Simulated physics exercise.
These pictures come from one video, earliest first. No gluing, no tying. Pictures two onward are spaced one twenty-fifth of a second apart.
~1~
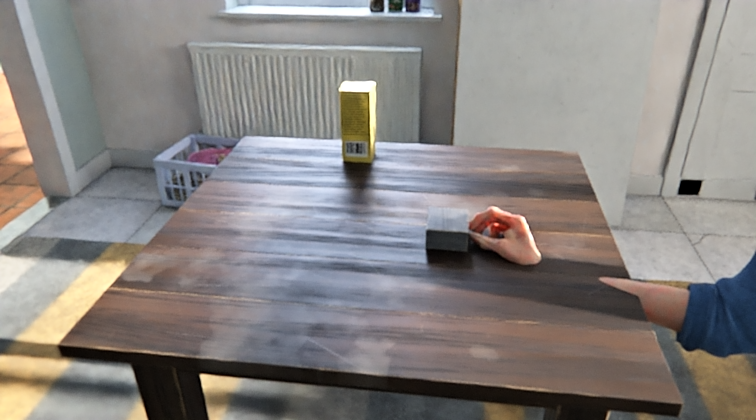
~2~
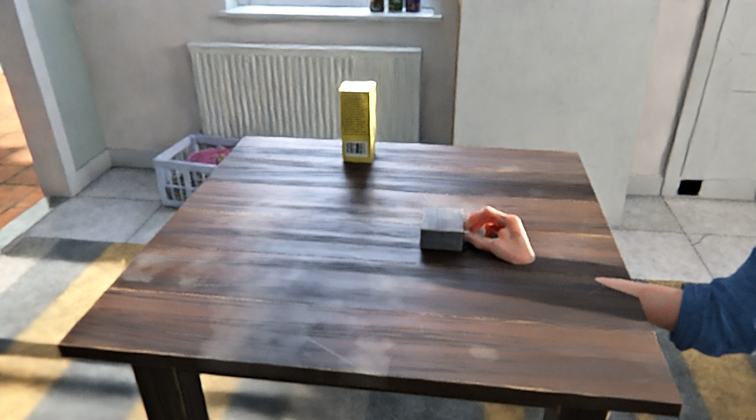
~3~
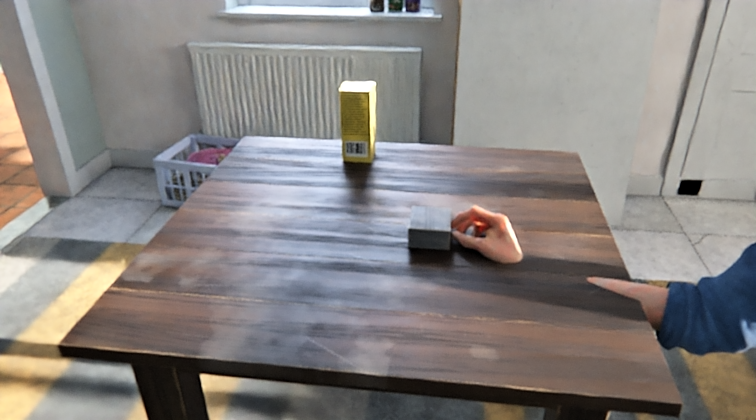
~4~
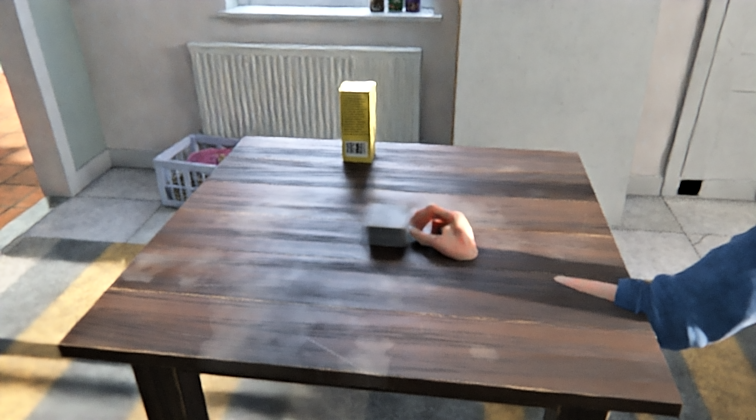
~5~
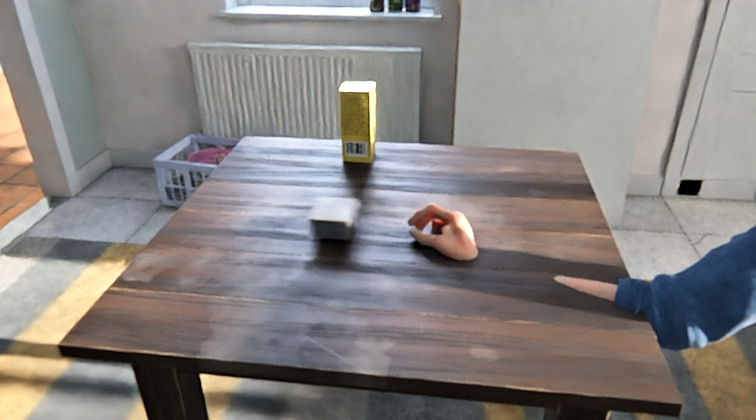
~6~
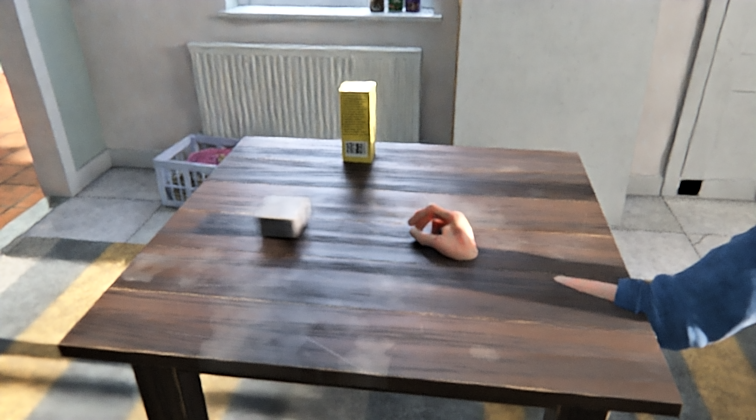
A hand pushes a grey block left across a wooden table, then stays behind as it slides on.
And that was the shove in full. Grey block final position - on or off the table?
Off.
Then, 0.20 s on from there, grey block now off the table.
Then, 0.40 s on from there, things are still on the move.
Then, 0.60 s on from there, as before.
In the end, off the table, grey block.
